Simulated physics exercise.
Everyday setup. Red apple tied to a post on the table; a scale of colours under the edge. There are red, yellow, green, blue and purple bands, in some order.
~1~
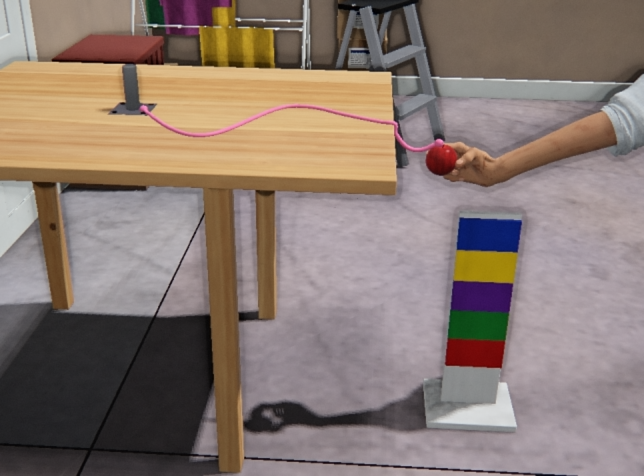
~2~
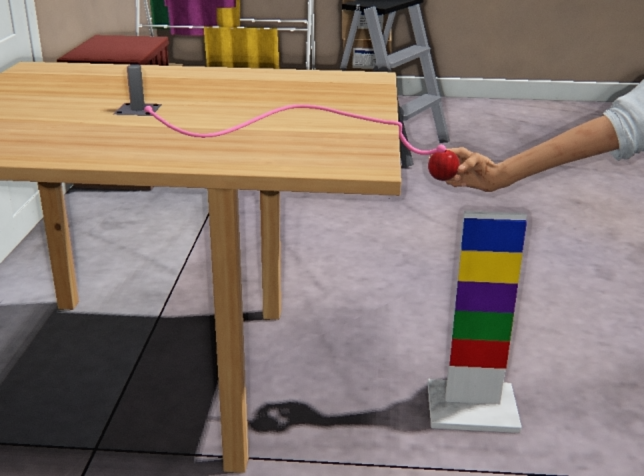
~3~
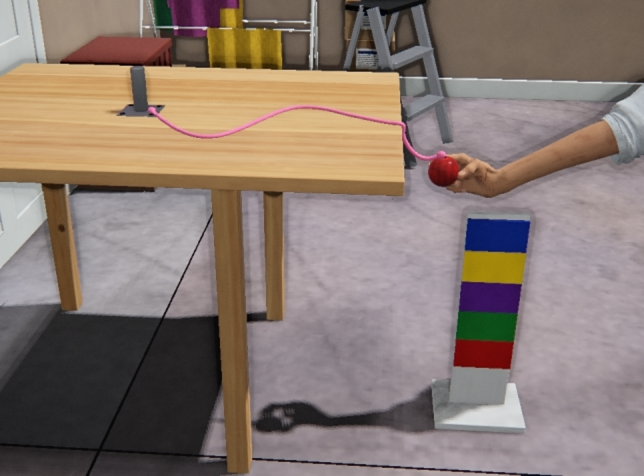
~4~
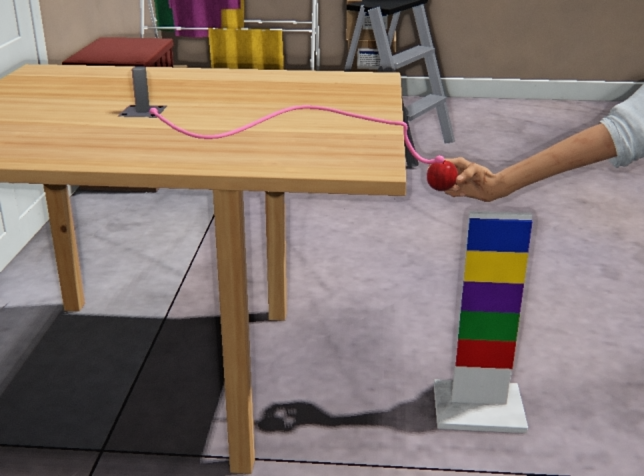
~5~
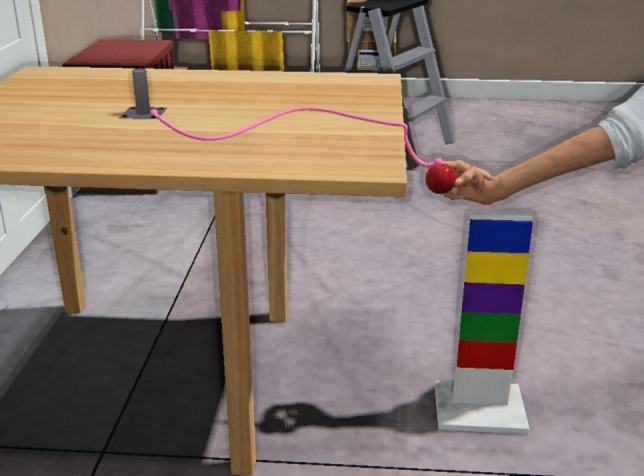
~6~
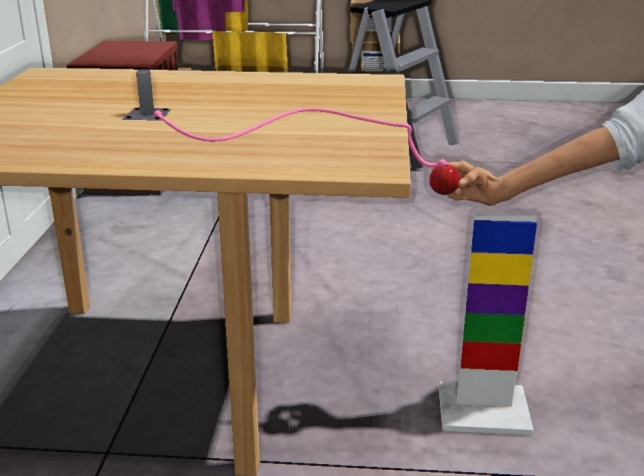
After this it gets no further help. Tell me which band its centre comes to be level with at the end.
Its centre comes to be level with the purple band.
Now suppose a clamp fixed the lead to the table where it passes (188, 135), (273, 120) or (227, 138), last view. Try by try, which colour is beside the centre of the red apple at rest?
For the first place it's yellow, for the second blue, and for the third yellow.
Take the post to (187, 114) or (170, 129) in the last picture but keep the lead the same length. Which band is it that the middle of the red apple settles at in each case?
Answer, in order: Green, green.
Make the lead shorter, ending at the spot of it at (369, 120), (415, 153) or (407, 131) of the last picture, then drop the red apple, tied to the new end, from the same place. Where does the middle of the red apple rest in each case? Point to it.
Close to (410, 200) first, close to (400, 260) next, and close to (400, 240) last.
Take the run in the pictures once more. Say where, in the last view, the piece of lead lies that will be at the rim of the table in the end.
It is around (321, 110).
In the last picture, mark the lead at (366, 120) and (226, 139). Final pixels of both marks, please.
The first one ends up at (406, 187) and the second one at (273, 121).
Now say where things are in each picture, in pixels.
In the first frame, red apple (442, 160); blue (489, 236); yellow (485, 267); purple (482, 298); green (478, 327); red (475, 354).
In the second frame, red apple (444, 165); lead through (160, 119) (205, 136) (262, 117) (317, 108) (377, 121).
In the third frame, red apple (444, 171).
In the fourth frame, red apple (442, 176); lead through (165, 121) (210, 138) (266, 119) (321, 109) (382, 121).
In the fifth frame, red apple (441, 178).
In the sixth frame, red apple (445, 179); lead through (169, 124) (214, 140) (271, 121) (325, 111) (386, 123).
A little later, apple near (398, 281); level with purple.
Next, apple near (407, 295); level with purple.
When it is over, apple near (401, 295); level with purple. Its middle rests at the purple band.
